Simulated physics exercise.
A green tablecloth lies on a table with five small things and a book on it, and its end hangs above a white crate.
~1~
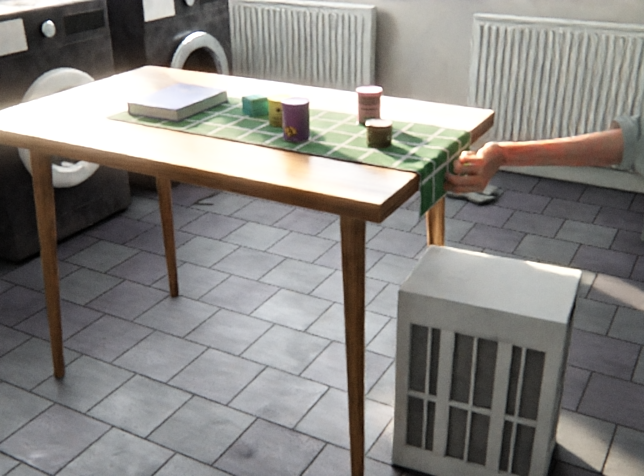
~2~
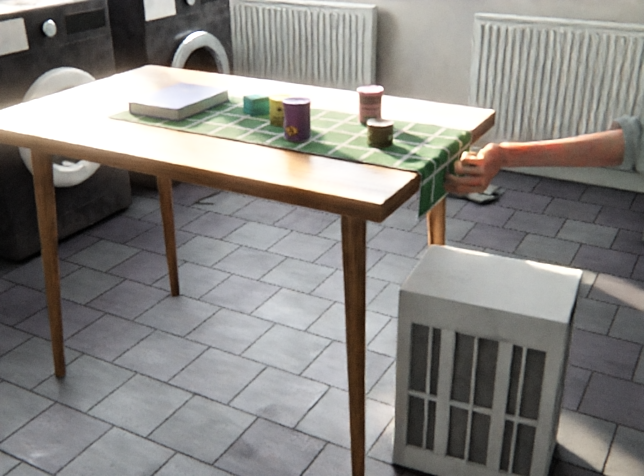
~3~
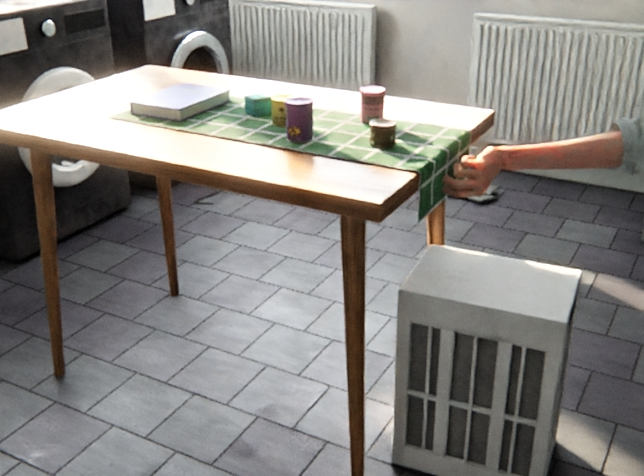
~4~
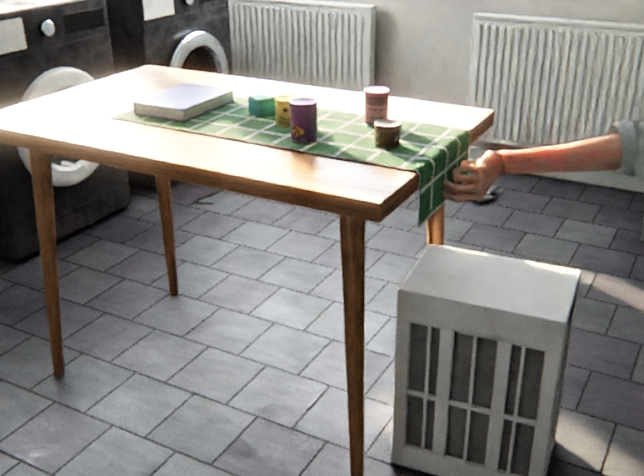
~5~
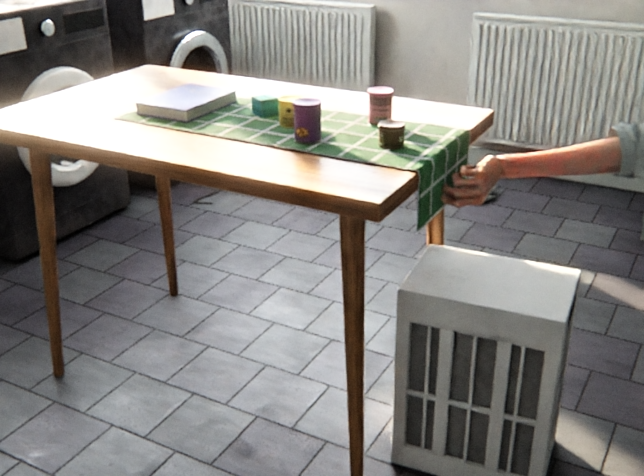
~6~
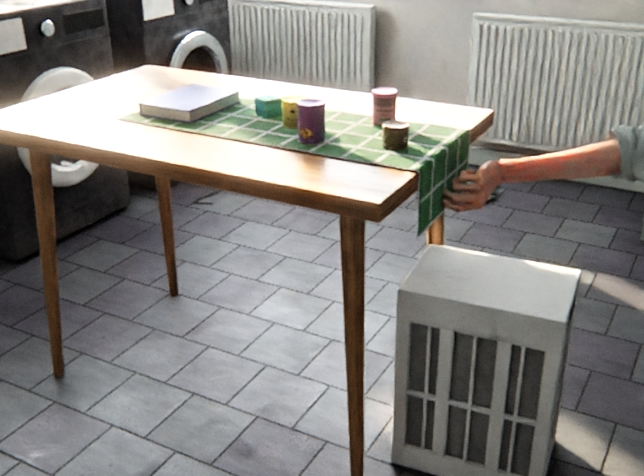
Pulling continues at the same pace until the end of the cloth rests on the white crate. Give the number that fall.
One leaves.
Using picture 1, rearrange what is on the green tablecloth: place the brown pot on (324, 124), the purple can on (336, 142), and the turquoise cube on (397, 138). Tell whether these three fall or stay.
Result - the brown pot stays put, the purple can stays put, and the turquoise cube comes off.
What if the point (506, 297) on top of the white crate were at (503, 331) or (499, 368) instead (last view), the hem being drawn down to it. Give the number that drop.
Totals 2, 3.
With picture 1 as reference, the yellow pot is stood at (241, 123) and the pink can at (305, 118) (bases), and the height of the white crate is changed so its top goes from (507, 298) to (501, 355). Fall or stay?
Observed: Yellow pot remains seated; pink can remains seated.
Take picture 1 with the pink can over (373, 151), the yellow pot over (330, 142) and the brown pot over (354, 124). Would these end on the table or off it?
The pink can falls, the yellow pot keeps its place on top, the brown pot remains up.
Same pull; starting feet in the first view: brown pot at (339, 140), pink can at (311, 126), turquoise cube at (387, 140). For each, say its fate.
Result - brown pot retained; pink can retained; turquoise cube lost.
Early on, hem near (443, 244); all still up.
Midway, hem on the crate; brown pot gone.
Finally, hem on the crate; brown pot gone. The table loses one.
